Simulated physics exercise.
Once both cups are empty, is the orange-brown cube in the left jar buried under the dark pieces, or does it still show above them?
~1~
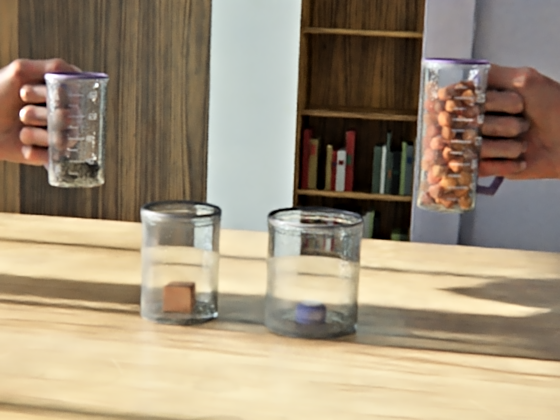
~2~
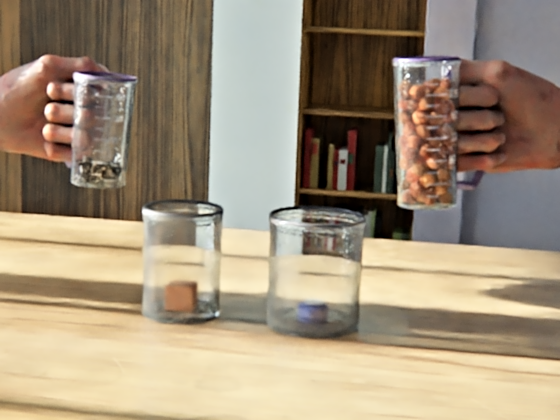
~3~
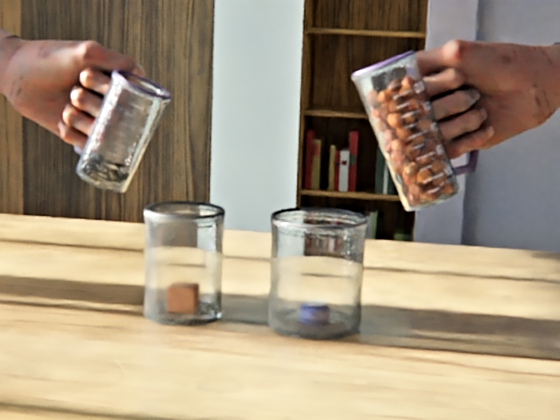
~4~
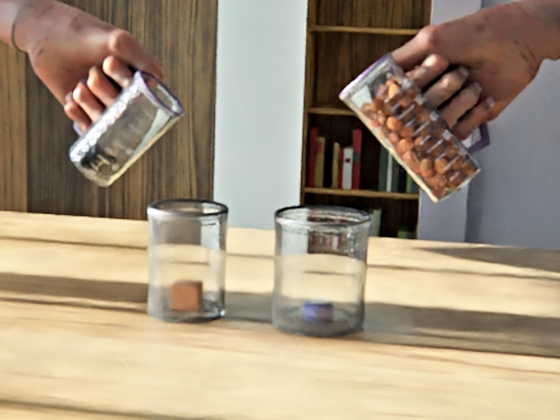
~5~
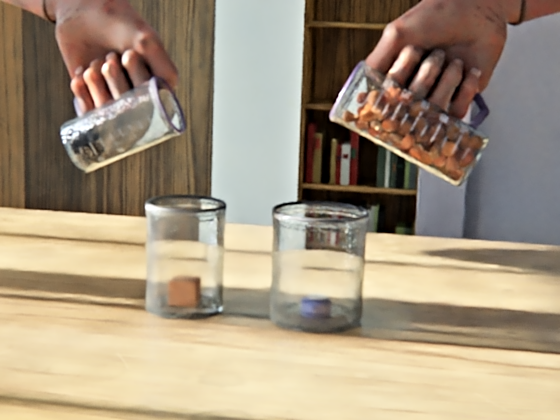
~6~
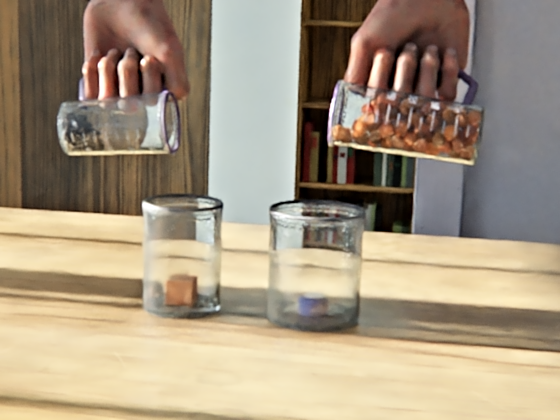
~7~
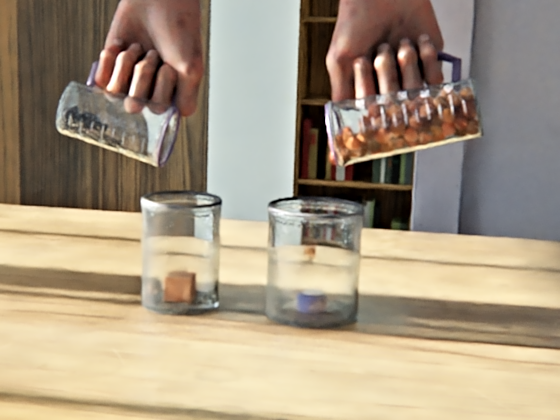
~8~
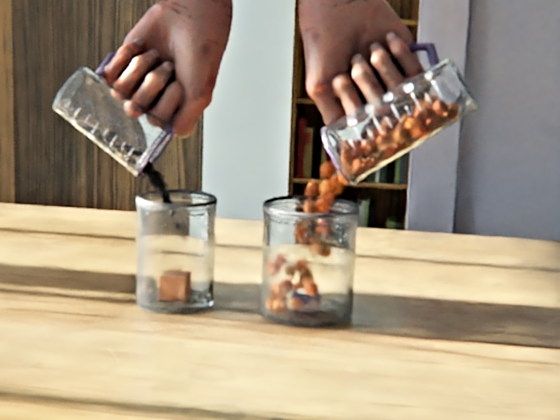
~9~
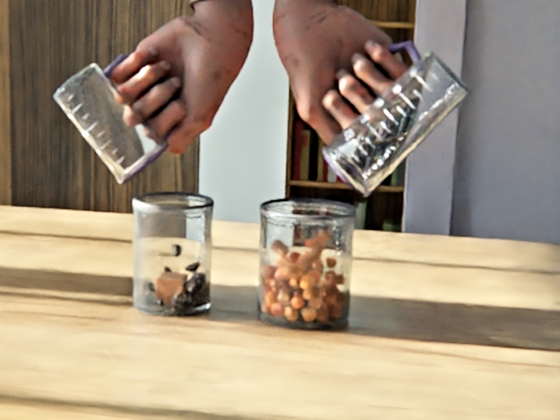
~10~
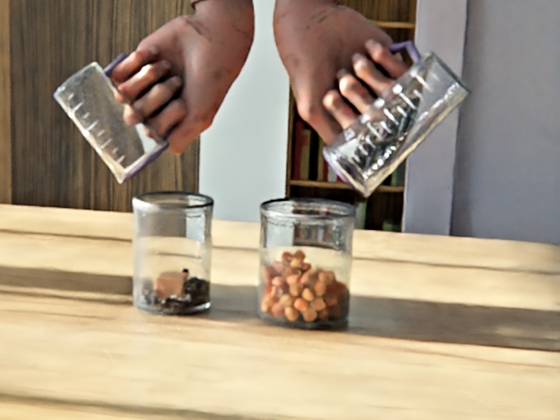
The cube still shows above the shallow layer of dark pieces. It is the blue object in the right jar that disappears, under the orange-brown pieces.
